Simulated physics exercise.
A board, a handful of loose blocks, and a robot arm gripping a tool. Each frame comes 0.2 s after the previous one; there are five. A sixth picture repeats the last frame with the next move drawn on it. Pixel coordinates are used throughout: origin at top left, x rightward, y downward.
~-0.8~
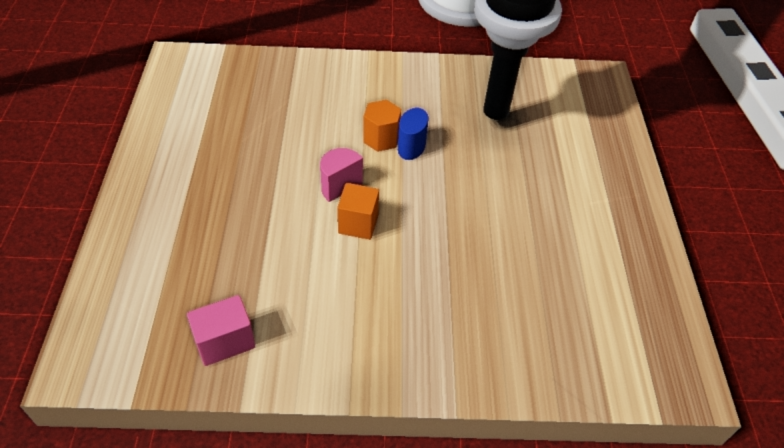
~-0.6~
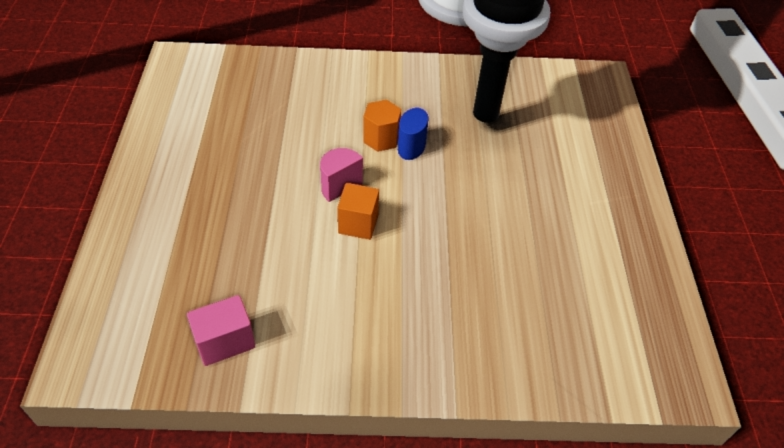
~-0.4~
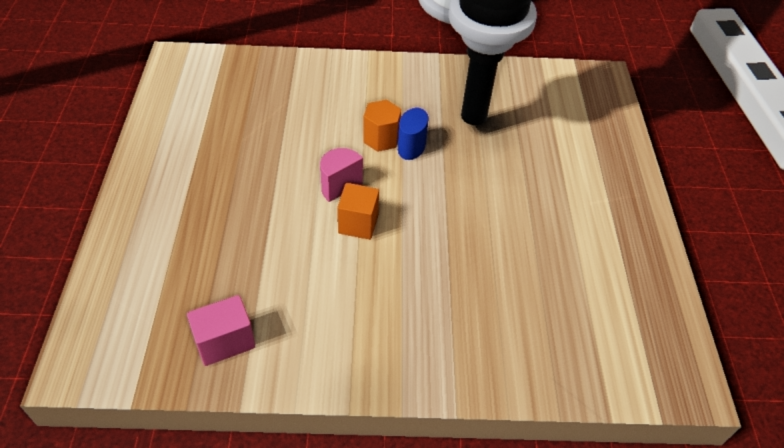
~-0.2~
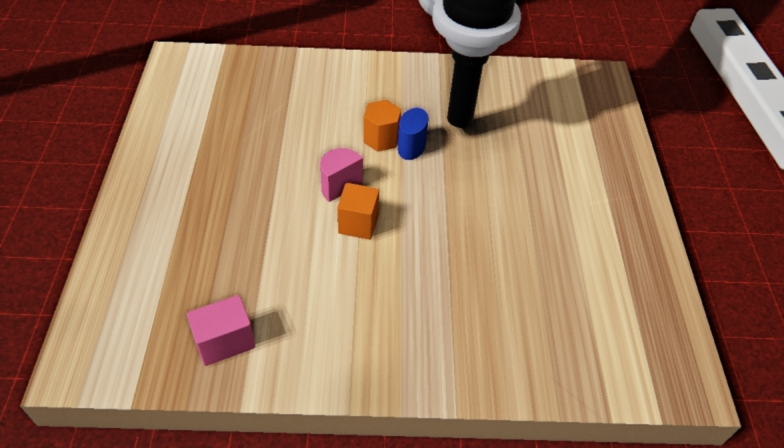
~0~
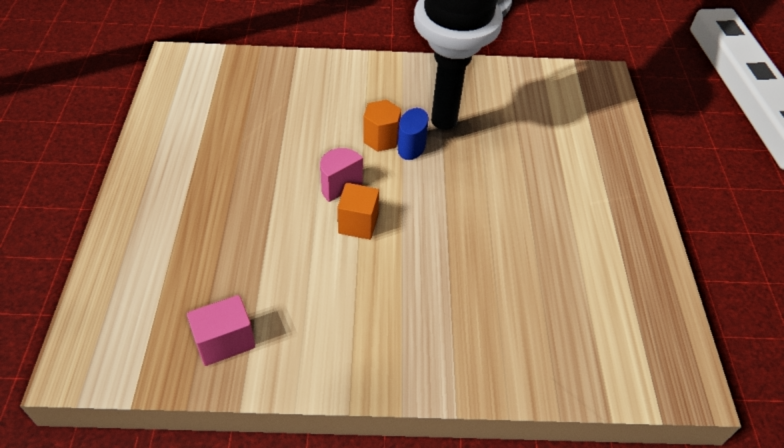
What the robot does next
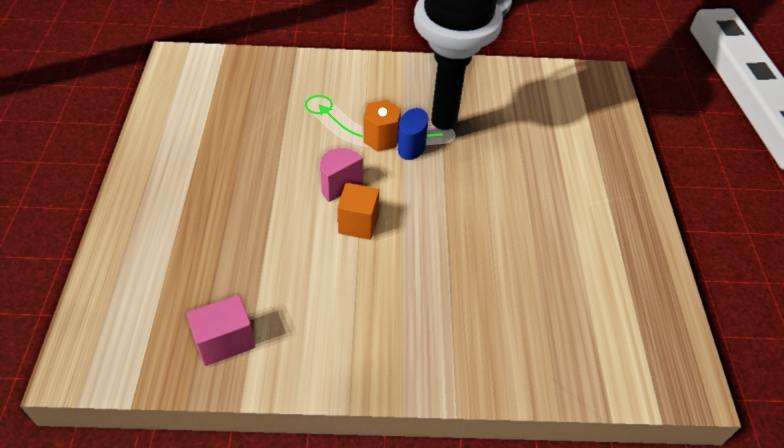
At first, a robot arm holds a dark tool upright on a wooden board, to the right of a blue elliptical block, two orange blocks and a pink half-round one, with another pink block nearer the front. The tool then glides steadily left, closing in beside the blue block, while every block stays still.
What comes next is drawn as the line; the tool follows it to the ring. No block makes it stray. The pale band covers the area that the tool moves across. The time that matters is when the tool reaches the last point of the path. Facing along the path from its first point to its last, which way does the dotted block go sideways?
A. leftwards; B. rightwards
Letter A.
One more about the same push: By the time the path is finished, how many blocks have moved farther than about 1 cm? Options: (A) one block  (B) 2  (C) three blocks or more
I choose B.
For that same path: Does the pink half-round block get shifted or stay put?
By the end it is where it was.
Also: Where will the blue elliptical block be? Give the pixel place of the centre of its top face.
My prediction: (387, 132).
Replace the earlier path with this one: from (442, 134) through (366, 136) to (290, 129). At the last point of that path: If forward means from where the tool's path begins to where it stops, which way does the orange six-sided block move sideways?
The orange six-sided block goes left.
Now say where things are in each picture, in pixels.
In the first frame, lower end of the tool (496, 112), tops of blocks, pink half-round block (339, 160), orange six-sided block (383, 112), blue elliptical block (414, 120).
In the second frame, tool (486, 114), blocks as before.
In the third frame, tool (474, 117), blocks as before.
In the fourth frame, tool (460, 119), blocks as before.
In the fifth frame, tool (444, 121), pink half-round block (339, 160), orange six-sided block (383, 112), blue elliptical block (414, 120).
The drawn path runs from (442, 134) over (394, 138) and (348, 130) to (319, 105); the dot is on the orange six-sided block.
The first path, step by step. One third of the way, tool (395, 125); orange six-sided block (357, 117), turned 75° clockwise; blue elliptical block (391, 131), turned 75° anticlockwise.
Two thirds of the way, tool (348, 117); orange six-sided block (320, 117), turned 45° clockwise; blue elliptical block (387, 132), turned 100° anticlockwise.
At the end, tool (318, 91); pink half-round block not moved; orange six-sided block (317, 115), turned 30° clockwise; blue elliptical block (387, 132), turned 100° anticlockwise.
